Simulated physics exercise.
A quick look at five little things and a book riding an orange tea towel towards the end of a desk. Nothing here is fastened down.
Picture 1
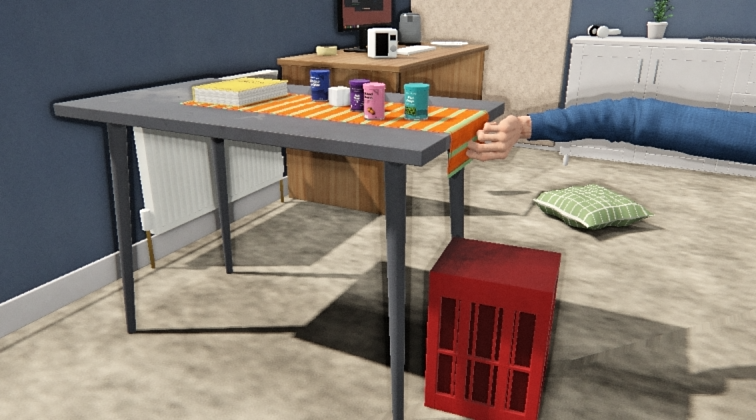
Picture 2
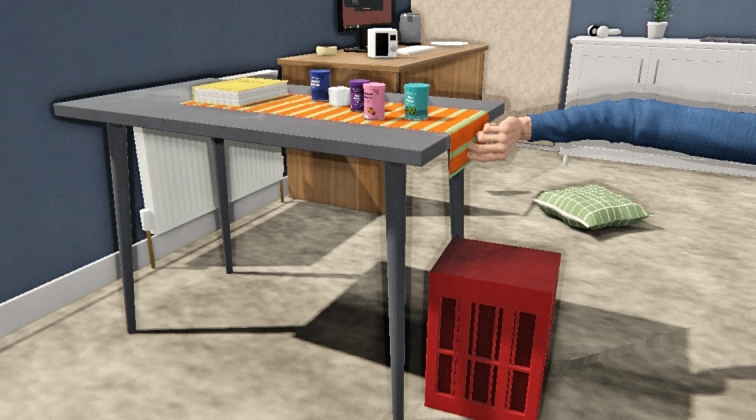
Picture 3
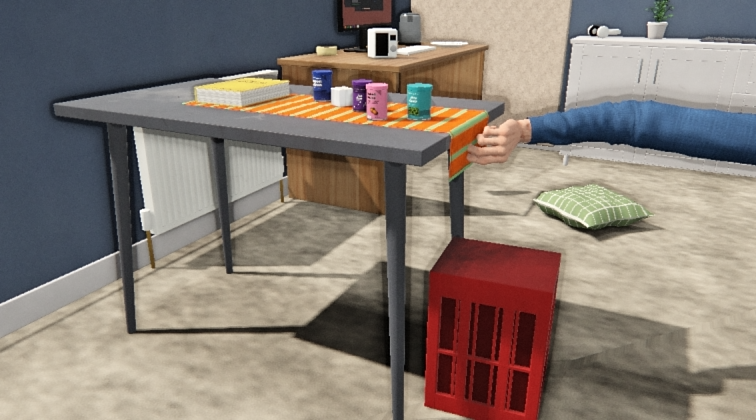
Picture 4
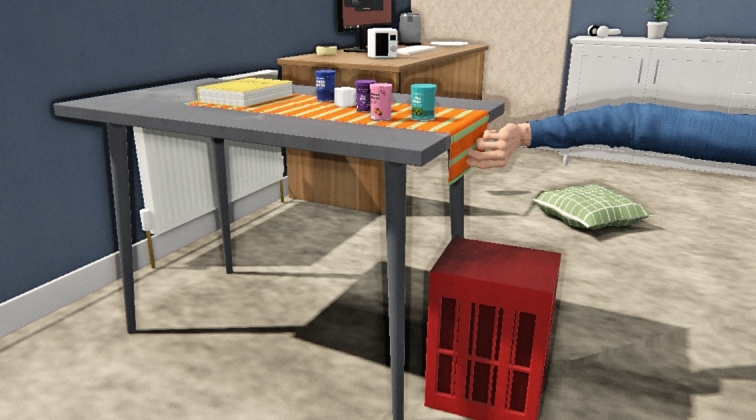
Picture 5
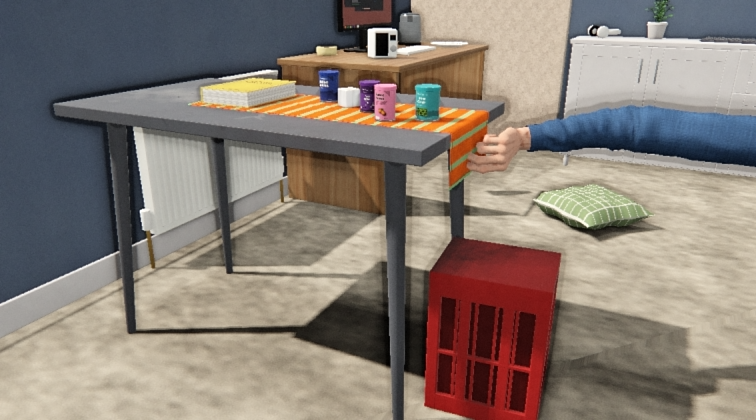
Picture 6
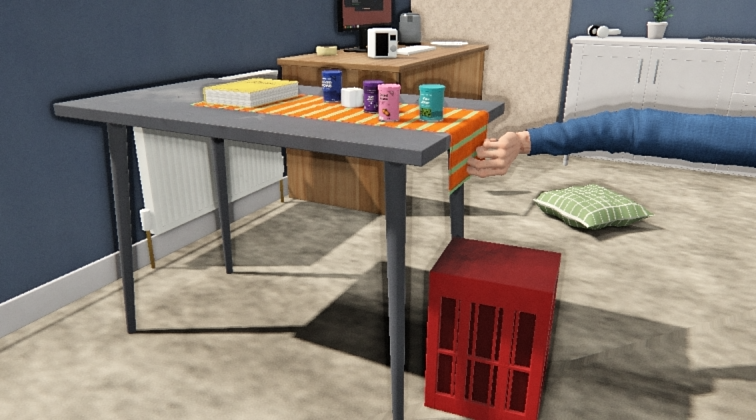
To begin with, a hand at the end of a blue-sleeved arm grips an orange striped cloth at the right edge of a grey table, above a red crate. It draws the cloth slightly down over the edge, and the coloured cans, white cube and yellow-topped book shift a little rightward with it.
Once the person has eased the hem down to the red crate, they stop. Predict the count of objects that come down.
Count: Two.
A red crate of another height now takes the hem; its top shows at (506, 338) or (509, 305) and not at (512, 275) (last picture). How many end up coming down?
4 and 3.
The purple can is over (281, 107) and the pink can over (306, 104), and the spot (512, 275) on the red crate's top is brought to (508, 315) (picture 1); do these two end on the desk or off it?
Observed: Purple can remains seated; pink can remains seated.
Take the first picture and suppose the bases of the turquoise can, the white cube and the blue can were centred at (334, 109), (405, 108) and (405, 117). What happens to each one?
The turquoise can stays aboard, the white cube is lost, the blue can is lost.
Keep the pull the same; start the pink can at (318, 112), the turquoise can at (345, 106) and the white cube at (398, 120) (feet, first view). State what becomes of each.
The pink can will stay where it is, the turquoise can will stay where it is, and the white cube will end up down.
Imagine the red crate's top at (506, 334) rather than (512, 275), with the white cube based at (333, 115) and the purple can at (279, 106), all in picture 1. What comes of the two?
Outcome for the white cube: It is lost. Outcome for the purple can: It stays.
Soon after, hem near (467, 211); all still up.
Then, hem on the crate; turquoise can and pink can gone.
At rest, hem on the crate; turquoise can and pink can gone. It carries off two.
